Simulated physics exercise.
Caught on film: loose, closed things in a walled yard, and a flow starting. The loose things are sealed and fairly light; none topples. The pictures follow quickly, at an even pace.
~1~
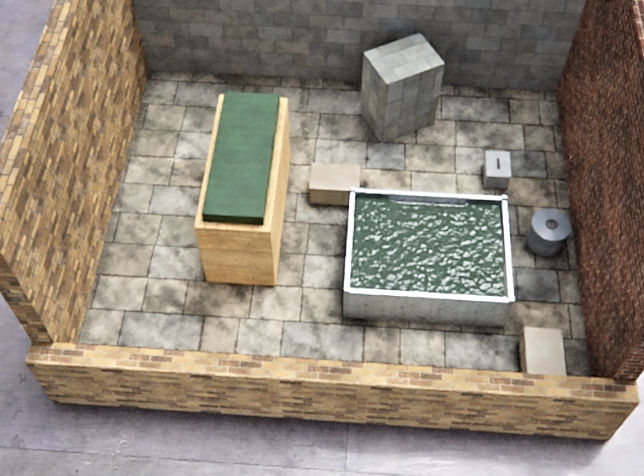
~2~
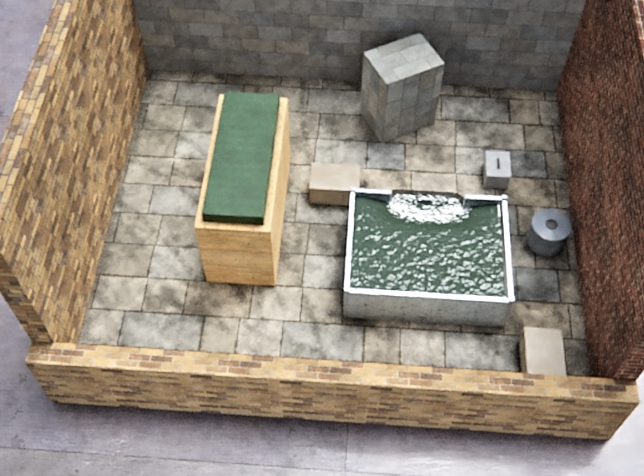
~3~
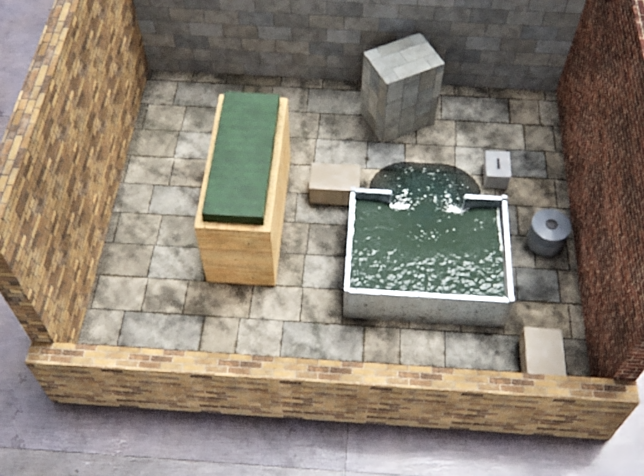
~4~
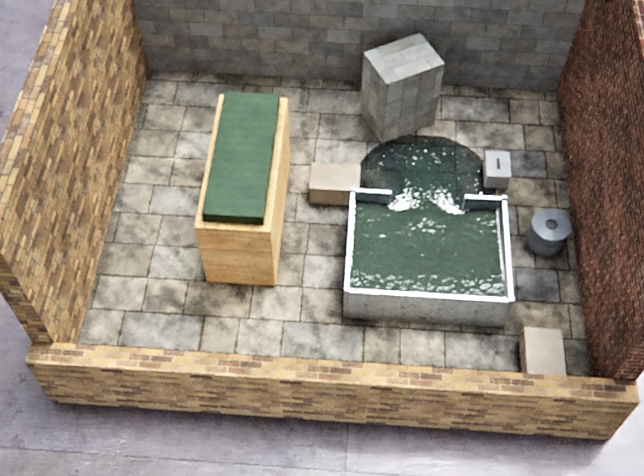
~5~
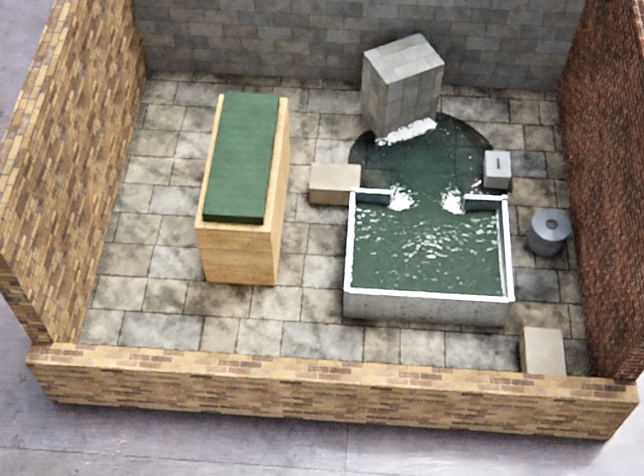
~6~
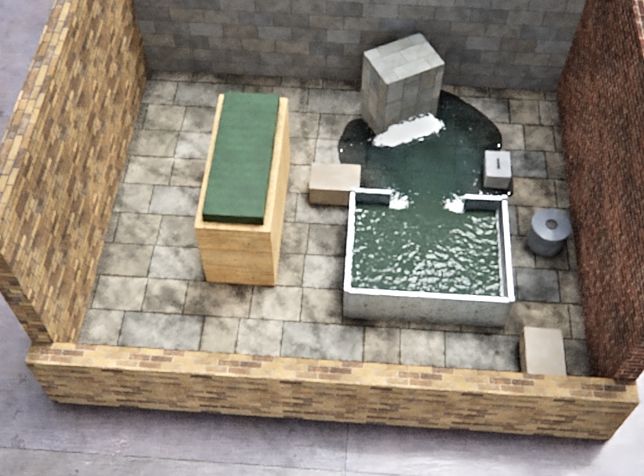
Walled yard with a tank of green water pouring through a gap in its back wall, spreading around a grey block.
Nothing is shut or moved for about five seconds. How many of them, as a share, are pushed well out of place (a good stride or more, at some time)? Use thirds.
That comes to from one to two thirds.
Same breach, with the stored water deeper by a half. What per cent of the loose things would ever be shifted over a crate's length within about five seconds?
Near 60 in a hundred.
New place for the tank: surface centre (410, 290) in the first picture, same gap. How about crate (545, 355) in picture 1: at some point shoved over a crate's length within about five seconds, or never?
For that one: Under that.
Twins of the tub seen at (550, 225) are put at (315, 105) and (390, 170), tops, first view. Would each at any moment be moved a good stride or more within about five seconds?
One after the other: Shifted that much, pushed that far.
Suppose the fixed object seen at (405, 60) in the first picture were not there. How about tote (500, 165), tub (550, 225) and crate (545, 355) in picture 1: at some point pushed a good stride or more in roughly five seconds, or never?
In that order: That far or more, pushed that far, short of that.
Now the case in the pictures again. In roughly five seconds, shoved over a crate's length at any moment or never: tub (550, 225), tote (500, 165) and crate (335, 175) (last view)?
As listed: Swept aside, moved that far, no.
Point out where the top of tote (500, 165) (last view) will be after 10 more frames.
Roughly at (552, 165).
A moment on, 0 of 5 are well off their spots; 0 afloat.
Next, 1 of 5 are well off their spots; 0 afloat.
Later, 2 of 5 are well off their spots; 1 afloat.
In the end, 3 of 5 are well off their spots, and 3 have been at some point; 3 afloat.
